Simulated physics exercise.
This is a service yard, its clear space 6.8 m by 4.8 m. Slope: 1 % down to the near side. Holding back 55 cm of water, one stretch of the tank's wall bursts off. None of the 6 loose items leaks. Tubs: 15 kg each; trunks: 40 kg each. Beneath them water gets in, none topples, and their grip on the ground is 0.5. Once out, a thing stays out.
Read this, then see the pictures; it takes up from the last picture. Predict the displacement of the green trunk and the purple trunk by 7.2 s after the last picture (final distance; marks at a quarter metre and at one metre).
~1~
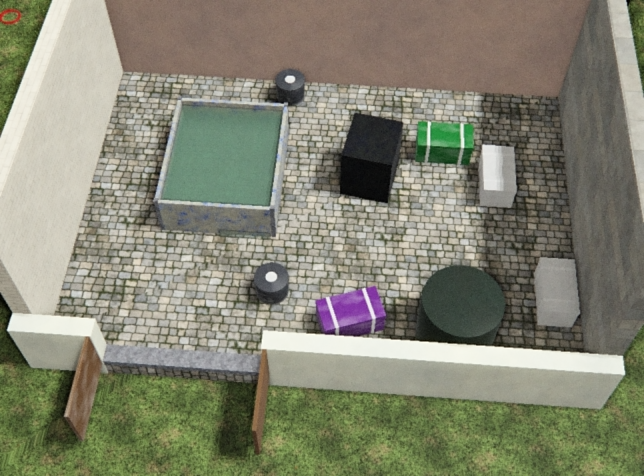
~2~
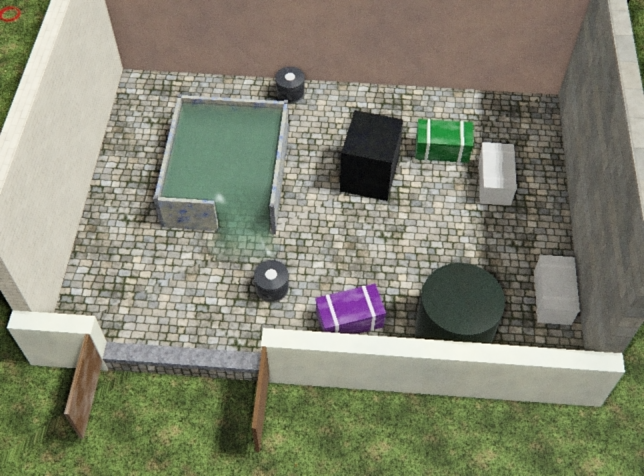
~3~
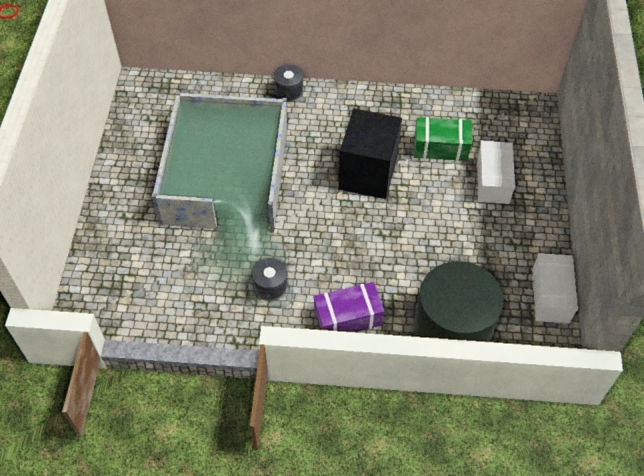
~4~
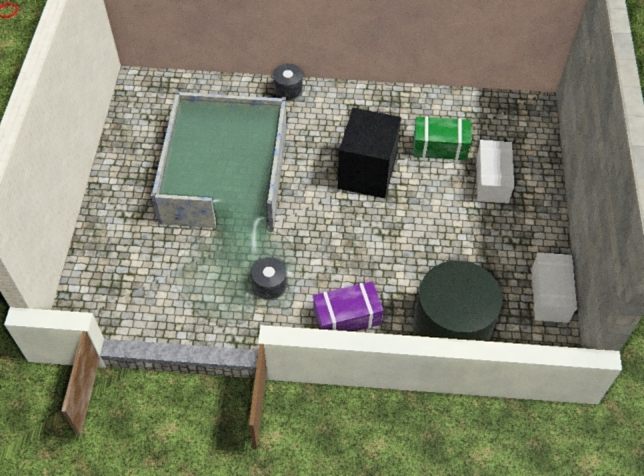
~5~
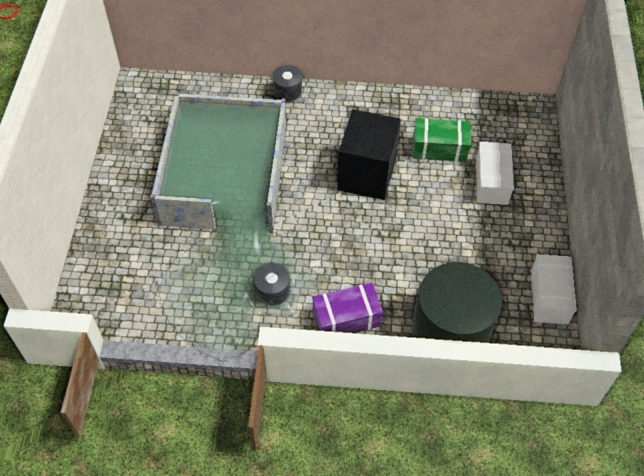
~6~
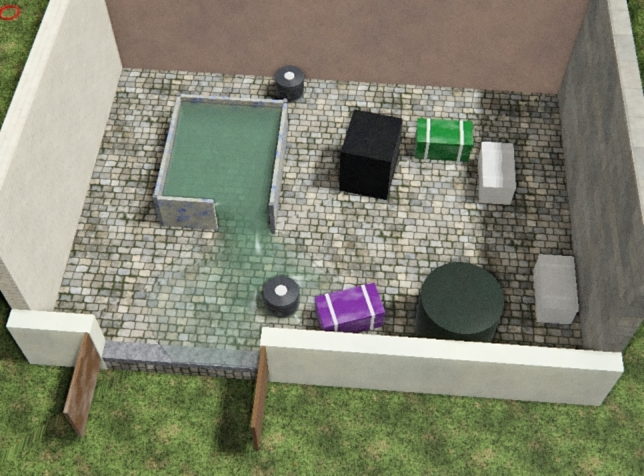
In order: The green trunk lingers near its start; the purple trunk strays somewhat.
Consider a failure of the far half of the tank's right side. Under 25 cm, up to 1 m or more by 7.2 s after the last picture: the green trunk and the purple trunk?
With that failure, the green trunk keeps its spot, and the purple trunk keeps its spot.
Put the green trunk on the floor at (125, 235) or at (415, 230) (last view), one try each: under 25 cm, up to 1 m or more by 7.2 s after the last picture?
One after the other: It stays more or less still, and then it stays more or less still.
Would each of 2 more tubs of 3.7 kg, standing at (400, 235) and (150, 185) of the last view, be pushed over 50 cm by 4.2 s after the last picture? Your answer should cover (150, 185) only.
For that spot: Not exceeded.
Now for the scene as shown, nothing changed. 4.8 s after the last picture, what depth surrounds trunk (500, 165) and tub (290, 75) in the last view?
Depths: Near 2 cm, then near 0 cm.
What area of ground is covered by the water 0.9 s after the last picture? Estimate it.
Roughly 8.5 m2.
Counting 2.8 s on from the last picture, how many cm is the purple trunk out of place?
40 cm or so by then.
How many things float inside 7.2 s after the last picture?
By my count, 0.
Then, 0.9 s after the last picture the green trunk is near (445, 131), 0.0 m from its start, aground; the purple trunk is near (368, 314), 0.3 m from its start, aground; 0 of 6 are out; 1 afloat.
Then, 2.8 s after the last picture the green trunk is near (445, 131), 0.0 m from its start, aground; the purple trunk is near (381, 315), 0.4 m from its start, aground; 0 of 6 are out; 0 afloat.
Then, 4.8 s after the last picture the green trunk is near (445, 131), 0.0 m from its start, aground; the purple trunk is near (381, 315), 0.4 m from its start, aground; 0 of 6 are out; 0 afloat.
Then, 7.2 s after the last picture the green trunk is near (445, 131), 0.0 m from its start, aground; the purple trunk is near (381, 315), 0.4 m from its start, aground; 0 of 6 are out; 0 afloat.
